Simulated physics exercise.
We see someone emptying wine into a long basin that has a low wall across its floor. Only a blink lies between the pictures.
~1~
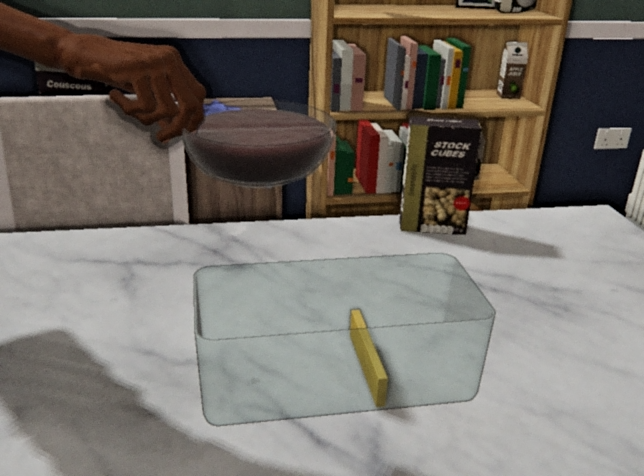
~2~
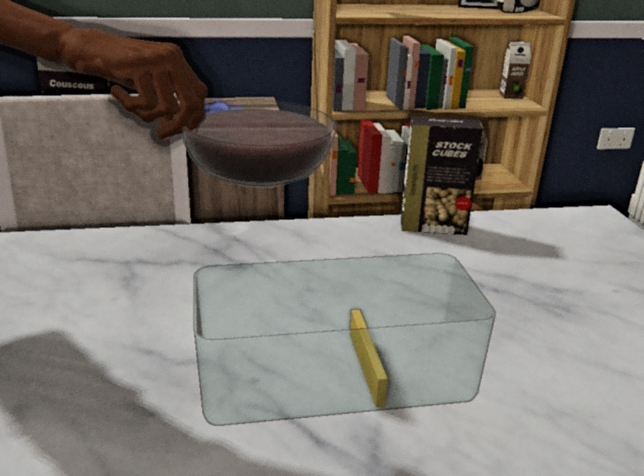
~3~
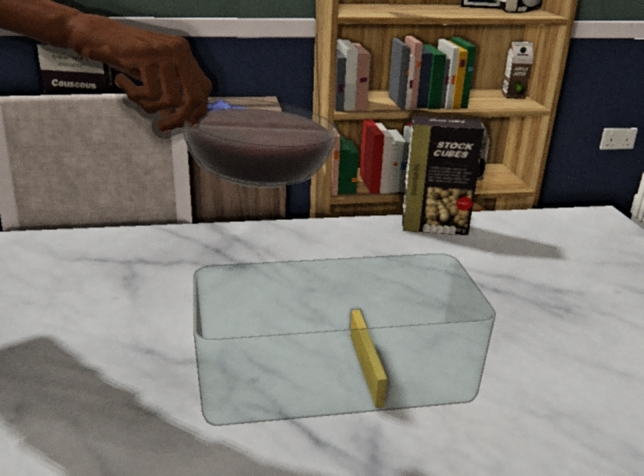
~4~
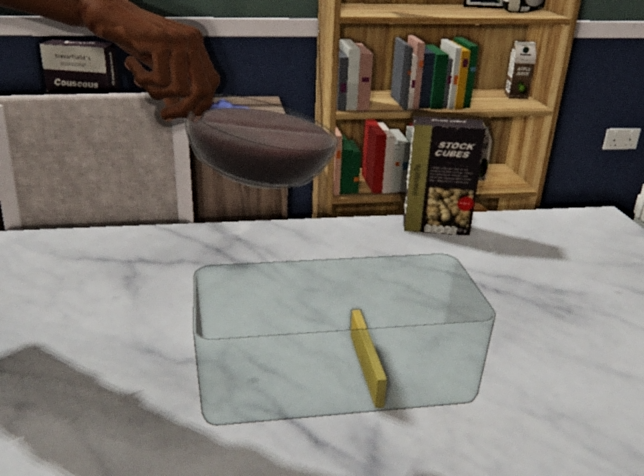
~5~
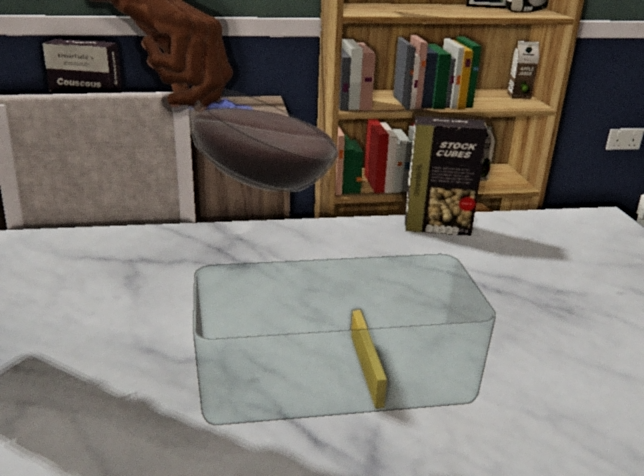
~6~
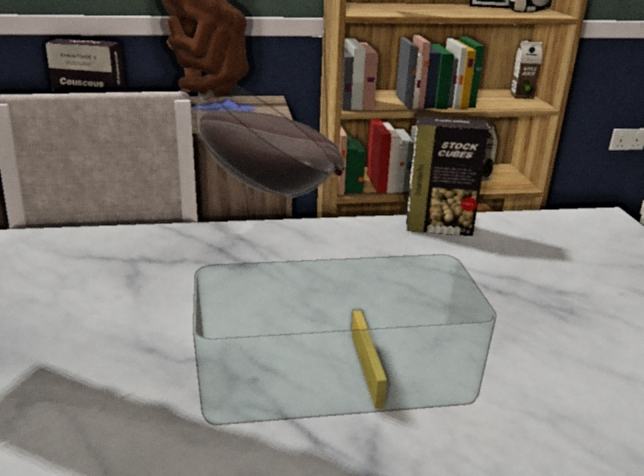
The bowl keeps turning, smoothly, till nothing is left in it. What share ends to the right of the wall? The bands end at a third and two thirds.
The share right of the wall is from a third to two thirds.
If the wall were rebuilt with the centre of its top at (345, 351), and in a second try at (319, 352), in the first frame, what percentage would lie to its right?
First some 65, then 75 per cent.
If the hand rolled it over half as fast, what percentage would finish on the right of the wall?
Some 65 per cent.
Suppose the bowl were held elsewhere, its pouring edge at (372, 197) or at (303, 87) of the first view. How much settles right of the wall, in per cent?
The first gives 65 %, the second 20 %.
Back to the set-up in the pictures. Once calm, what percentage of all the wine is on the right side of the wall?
Near 50 %.
A moment on, the bowl is tipped on its side and 5 per cent is still to pour, 8 is left of the wall and 25 right of it.
Next, the bowl is tipped right over and 0 per cent is still to pour, 38 is left of the wall and 55 right of it.
Then the bowl is tipped right over and 0 per cent is still to pour, 45 is left of the wall and 48 right of it.
Later the bowl is tipped right over and 0 per cent is still to pour, 48 is left of the wall and 48 right of it.
Finally, 49 per cent lies left of the wall, 48 right of it and 4 outside.
